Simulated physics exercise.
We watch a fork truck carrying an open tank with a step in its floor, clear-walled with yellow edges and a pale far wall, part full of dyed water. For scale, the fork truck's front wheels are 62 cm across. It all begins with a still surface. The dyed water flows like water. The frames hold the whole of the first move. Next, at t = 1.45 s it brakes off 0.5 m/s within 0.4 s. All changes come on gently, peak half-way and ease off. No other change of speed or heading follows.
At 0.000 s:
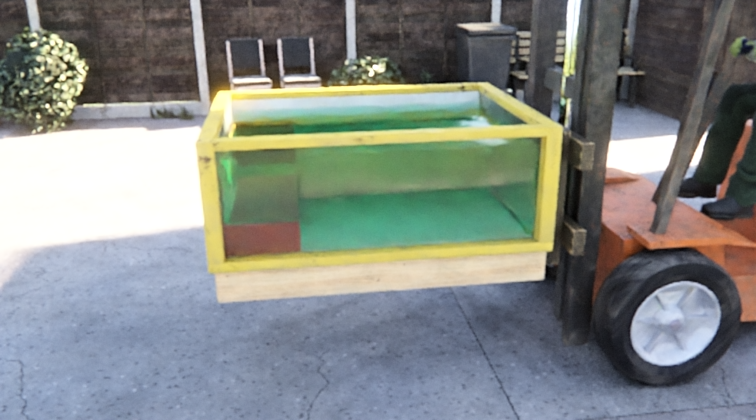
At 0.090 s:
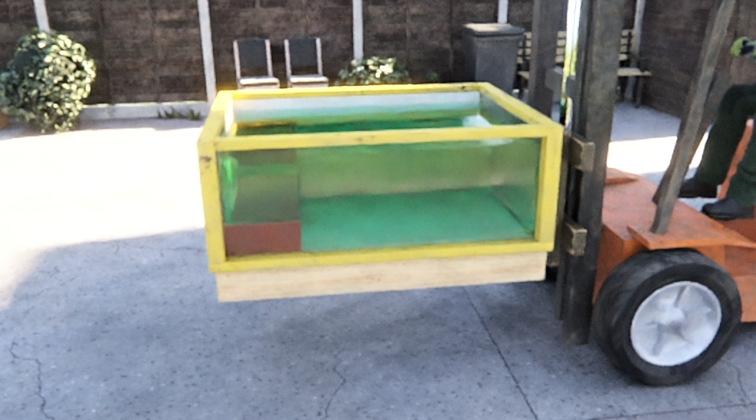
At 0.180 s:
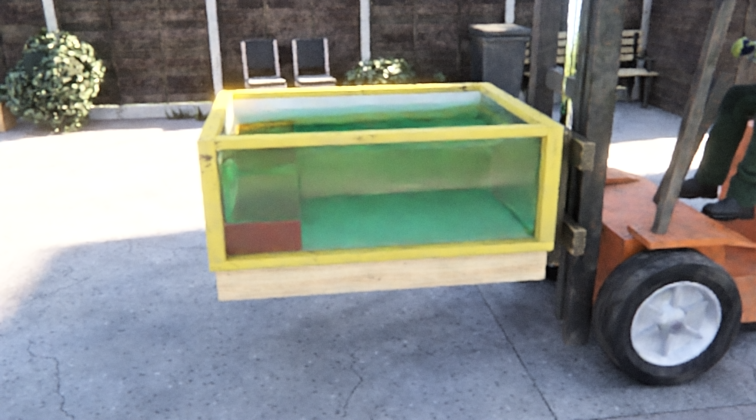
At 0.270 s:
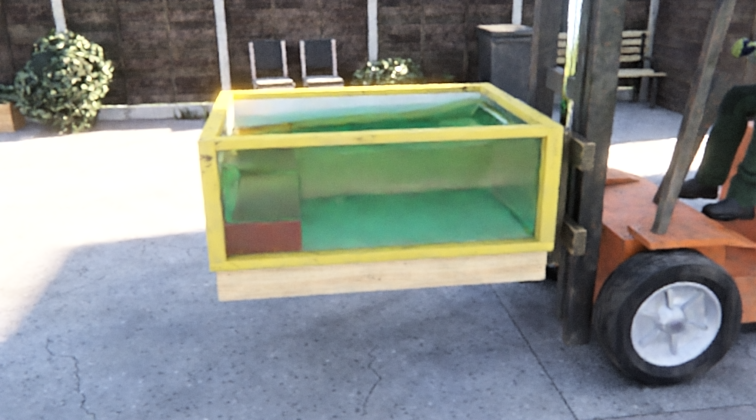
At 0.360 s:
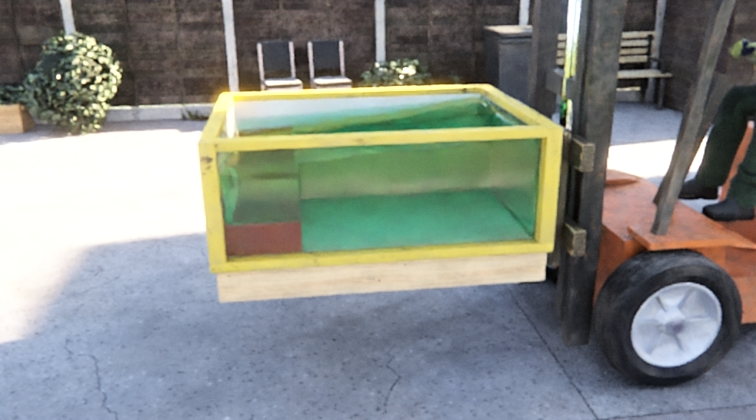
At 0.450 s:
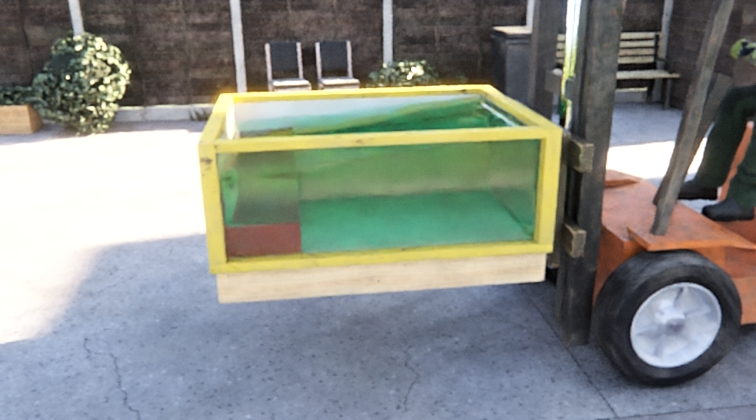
In a paved yard, an orange forklift carried a yellow-edged clear tank of green water leftward past chairs and a bush, and the level surface then tilted, dipping at the left and rising towards the right.
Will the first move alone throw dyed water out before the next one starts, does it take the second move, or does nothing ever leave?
It overflows never.
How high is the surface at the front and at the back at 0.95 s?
Front 40 cm, back 40 cm.
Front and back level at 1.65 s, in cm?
About 44 cm in front and 36 cm behind.
Then, 0.95 s in, the surface is 40 cm up at the front and 40 cm at the back; nothing has left.
Then, 1.65 s in, the surface is 44 cm up at the front and 35 cm at the back; nothing has left.
Then, 2.35 s in, the surface is 40 cm up at the front and 40 cm at the back; nothing has left.
Then, 4.84 s in, nothing has left.
